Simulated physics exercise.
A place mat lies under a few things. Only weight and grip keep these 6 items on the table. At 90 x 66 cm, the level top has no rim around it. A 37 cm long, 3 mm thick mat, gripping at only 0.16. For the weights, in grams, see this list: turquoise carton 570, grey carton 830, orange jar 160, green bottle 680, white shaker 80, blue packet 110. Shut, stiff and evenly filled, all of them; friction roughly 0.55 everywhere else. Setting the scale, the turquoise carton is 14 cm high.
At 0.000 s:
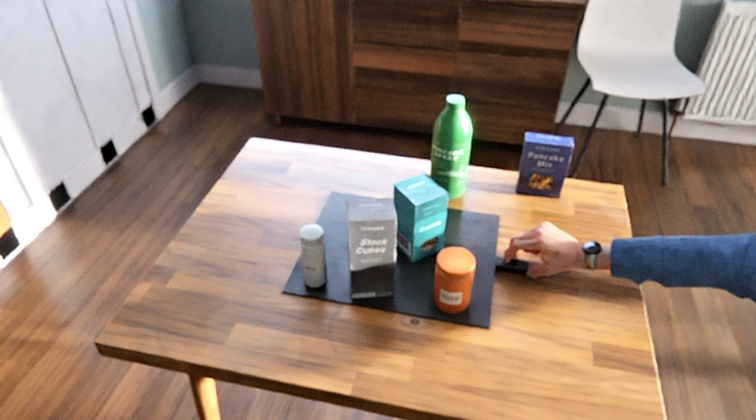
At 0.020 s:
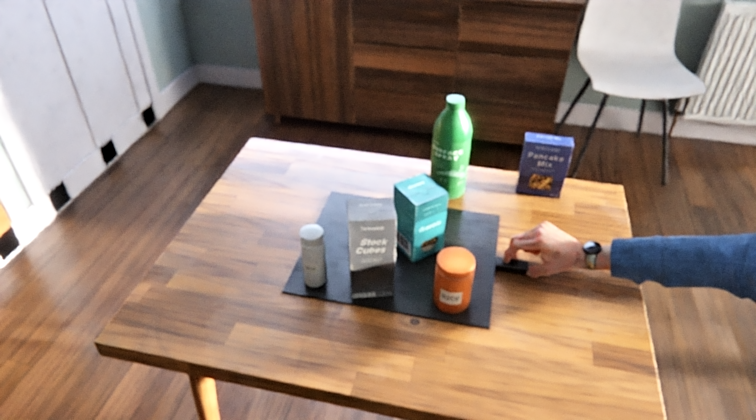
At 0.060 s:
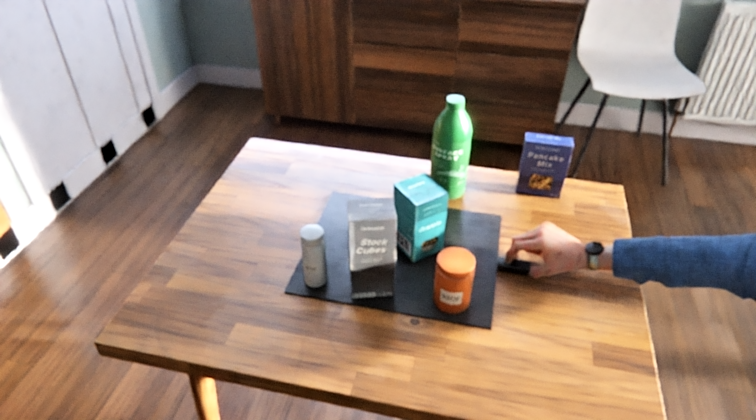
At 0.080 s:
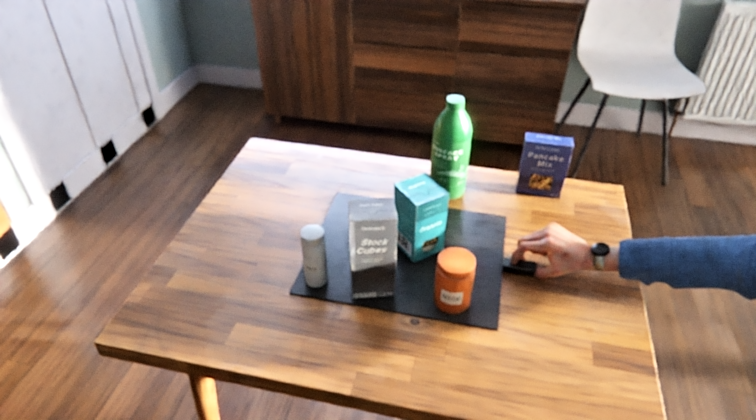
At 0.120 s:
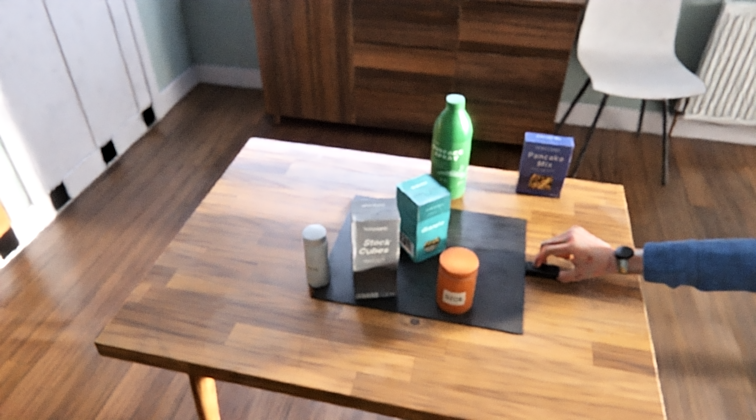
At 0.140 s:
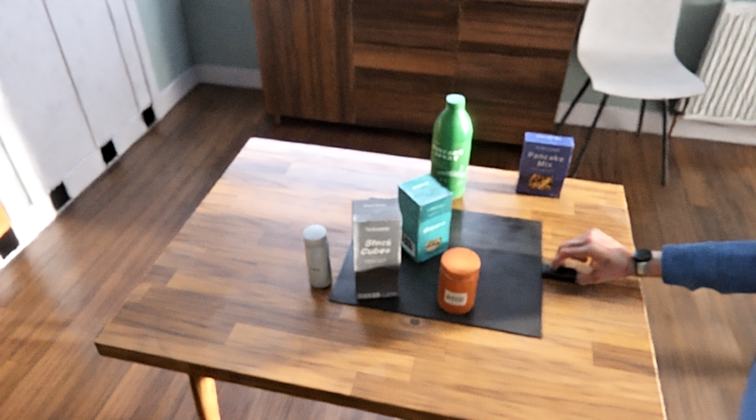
A hand in a blue sleeve, wearing a watch, grips the right edge of a dark mat on a wooden table, seen from above in a room with a cabinet and white chair. On the mat stand a white shaker, grey carton, turquoise carton and orange jar, with a green bottle and blue packet behind. The hand starts still, then draws the mat rightward beneath the nearly unmoved items, while the view stays fixed.
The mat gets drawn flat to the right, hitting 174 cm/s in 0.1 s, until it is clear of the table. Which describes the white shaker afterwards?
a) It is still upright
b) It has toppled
Option a: It is still upright.
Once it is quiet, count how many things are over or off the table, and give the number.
The number here is 0.
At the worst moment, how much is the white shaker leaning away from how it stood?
Close to 4° at the worst moment.
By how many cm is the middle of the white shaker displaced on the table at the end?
I'd say about 1 cm between start and finish.
After 0.24 s, mat pulled 26 cm; white shaker 5° off upright near (324, 259); turquoise carton moved 3 cm; orange jar moved 3 cm.
After 0.34 s, mat pulled 44 cm; orange jar moved 7 cm; turquoise carton moved 5 cm; grey carton moved 3 cm.
After 0.54 s, mat pulled 78 cm; orange jar moved 7 cm; turquoise carton moved 5 cm; grey carton moved 3 cm.
In the end (1.0 s), not toppled but over 6 cm from the start, orange jar; the other 5 under 6 cm from the start. At the end, from the last picture's camera, white shaker near (322, 259).
